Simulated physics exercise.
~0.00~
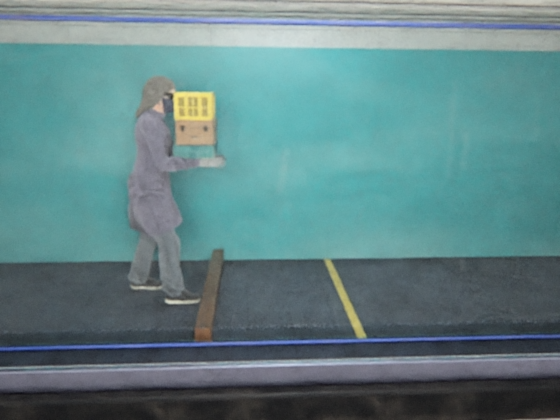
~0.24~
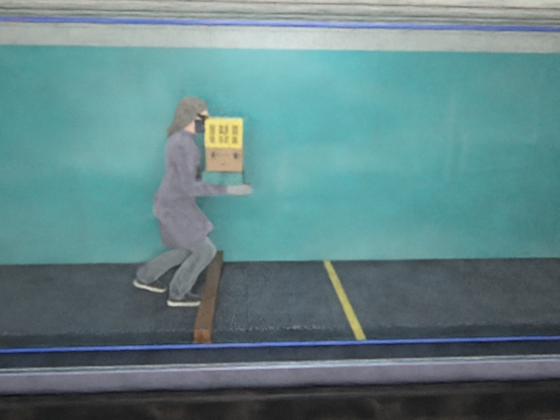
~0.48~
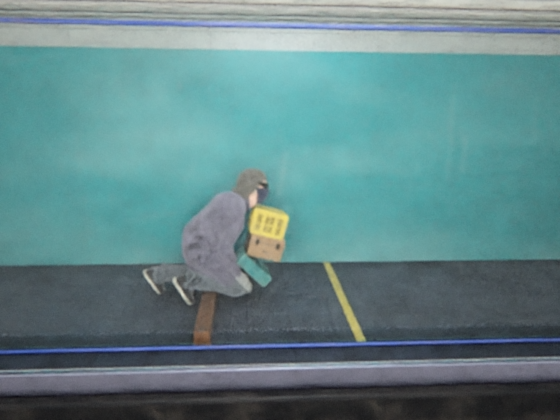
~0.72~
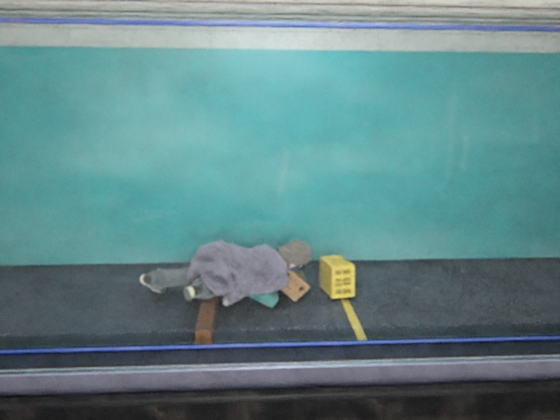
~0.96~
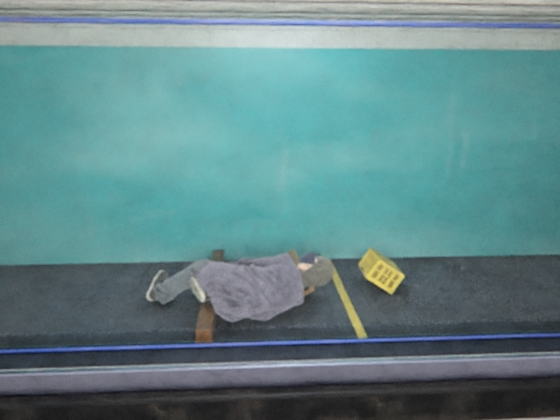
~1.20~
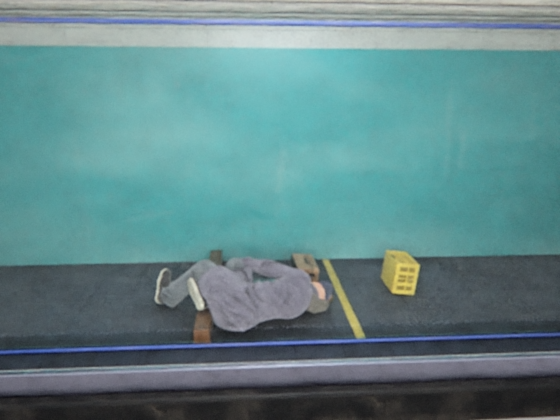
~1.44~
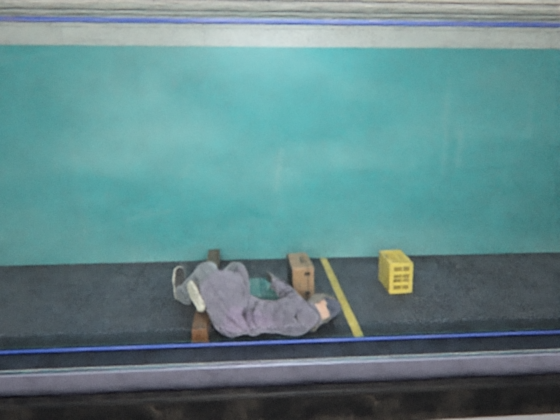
On a dark floor before a teal wall, a passenger carrying a stacked pile buckled at the knees and toppled forward to the right, ending crumpled with head, brown box and teal carton short of the yellow line, while the yellow crate tumbled past it.
